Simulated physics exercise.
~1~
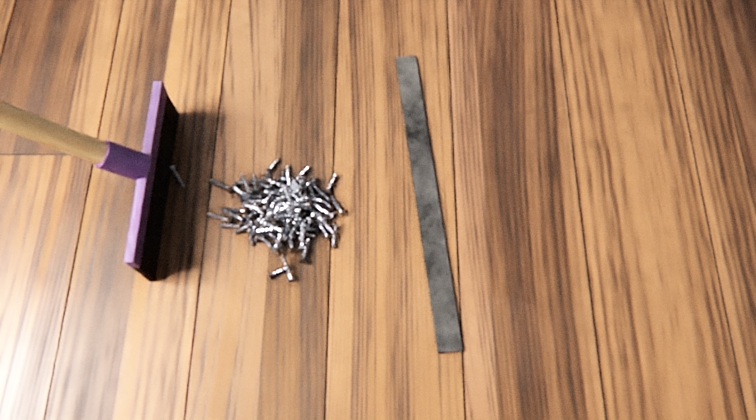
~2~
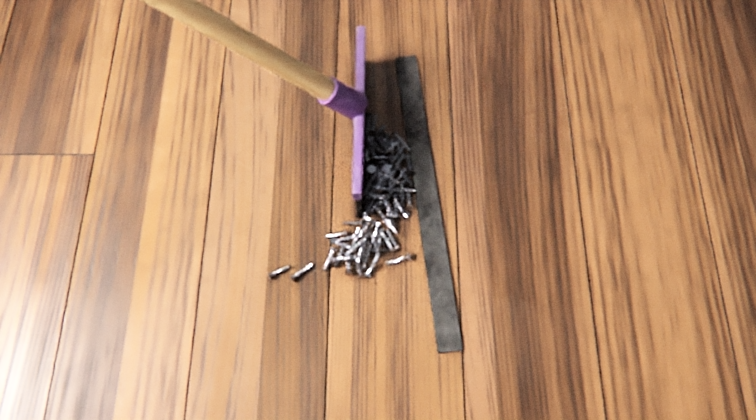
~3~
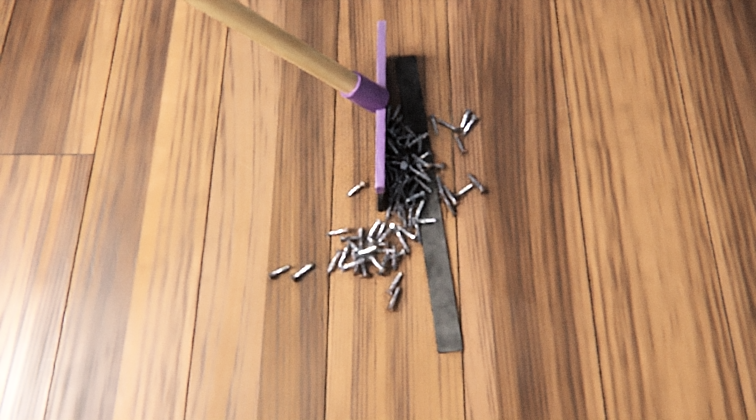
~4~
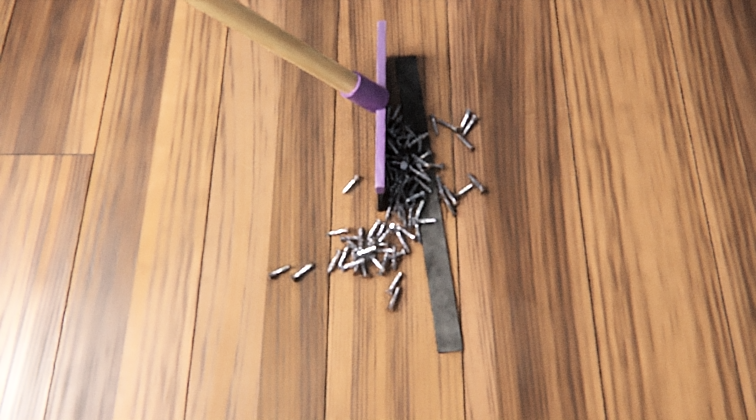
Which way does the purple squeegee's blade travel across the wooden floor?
The blade travels to the right, pushing the small metal pieces toward the dark strip.
